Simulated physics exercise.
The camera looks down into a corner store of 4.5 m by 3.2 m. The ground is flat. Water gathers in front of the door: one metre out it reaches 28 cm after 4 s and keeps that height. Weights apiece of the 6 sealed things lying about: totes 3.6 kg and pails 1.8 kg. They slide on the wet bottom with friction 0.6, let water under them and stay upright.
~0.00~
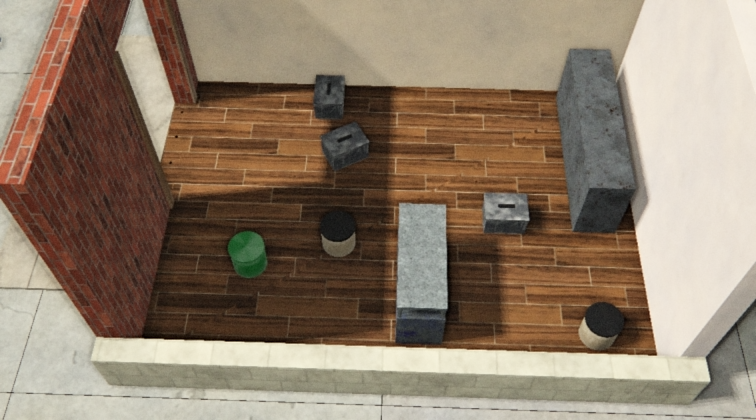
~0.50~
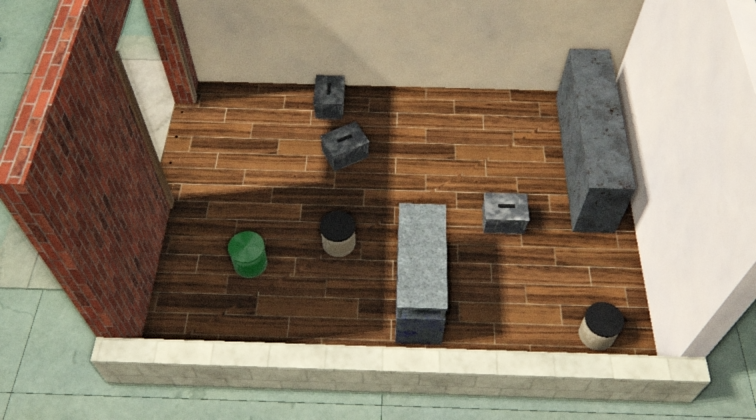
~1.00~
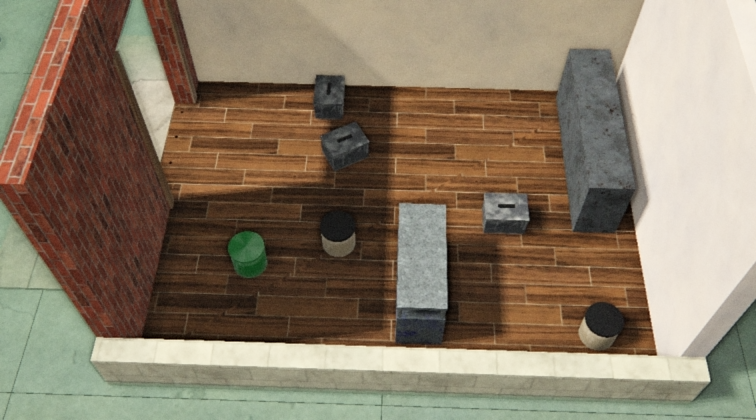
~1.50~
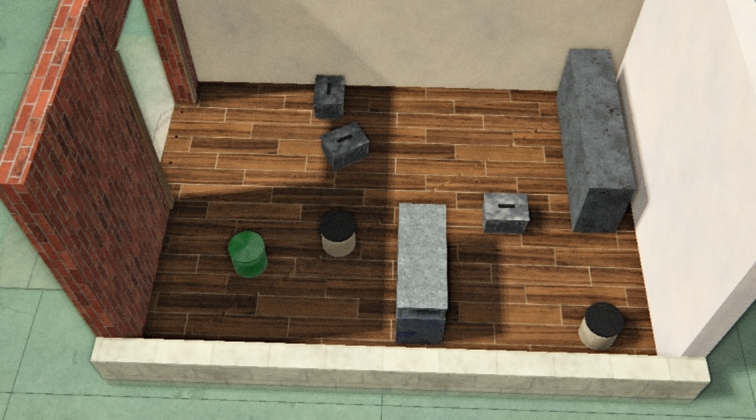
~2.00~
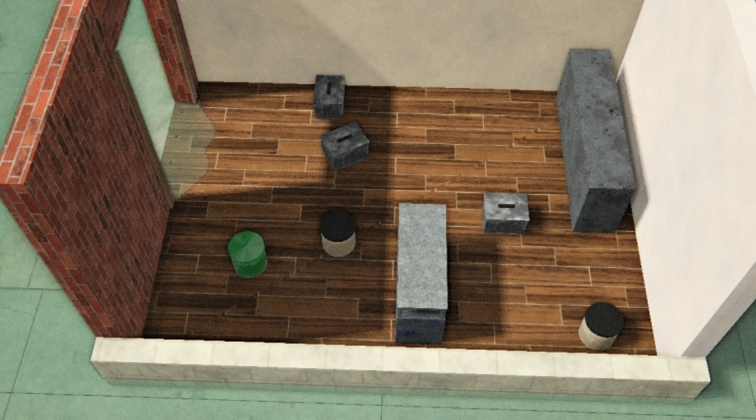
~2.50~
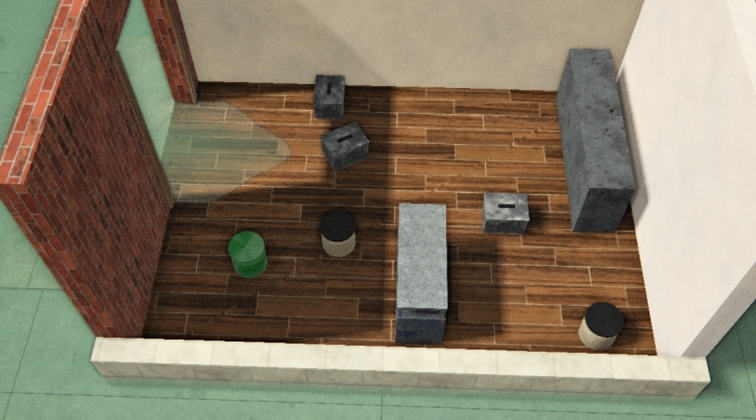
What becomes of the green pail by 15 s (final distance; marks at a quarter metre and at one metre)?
The green pail moves a short way.
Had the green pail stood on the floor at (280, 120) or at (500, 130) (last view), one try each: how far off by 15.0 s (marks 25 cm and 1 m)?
In turn: It travels far; it gets carried off.
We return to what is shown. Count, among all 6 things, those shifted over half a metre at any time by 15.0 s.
6 of them.
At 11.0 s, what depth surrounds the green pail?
About 6 cm.
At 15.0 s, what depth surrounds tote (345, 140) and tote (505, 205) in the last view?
About 23 and 22 cm.
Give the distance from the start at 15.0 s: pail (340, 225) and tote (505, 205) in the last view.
In that order: 60 cm, 140 cm.
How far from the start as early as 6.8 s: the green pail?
Roughly 30 cm by then.
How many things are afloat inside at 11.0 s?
I count 6.
After 3.5 s the green pail is near (246, 246), 0.0 m from its start, aground; 0 afloat.
After 6.8 s the green pail is near (242, 272), 0.3 m from its start, afloat; 6 afloat.
After 11.0 s the green pail is near (275, 228), 0.3 m from its start, afloat; 6 afloat.
After 15.0 s the green pail is near (295, 187), 0.7 m from its start, afloat; 6 afloat.
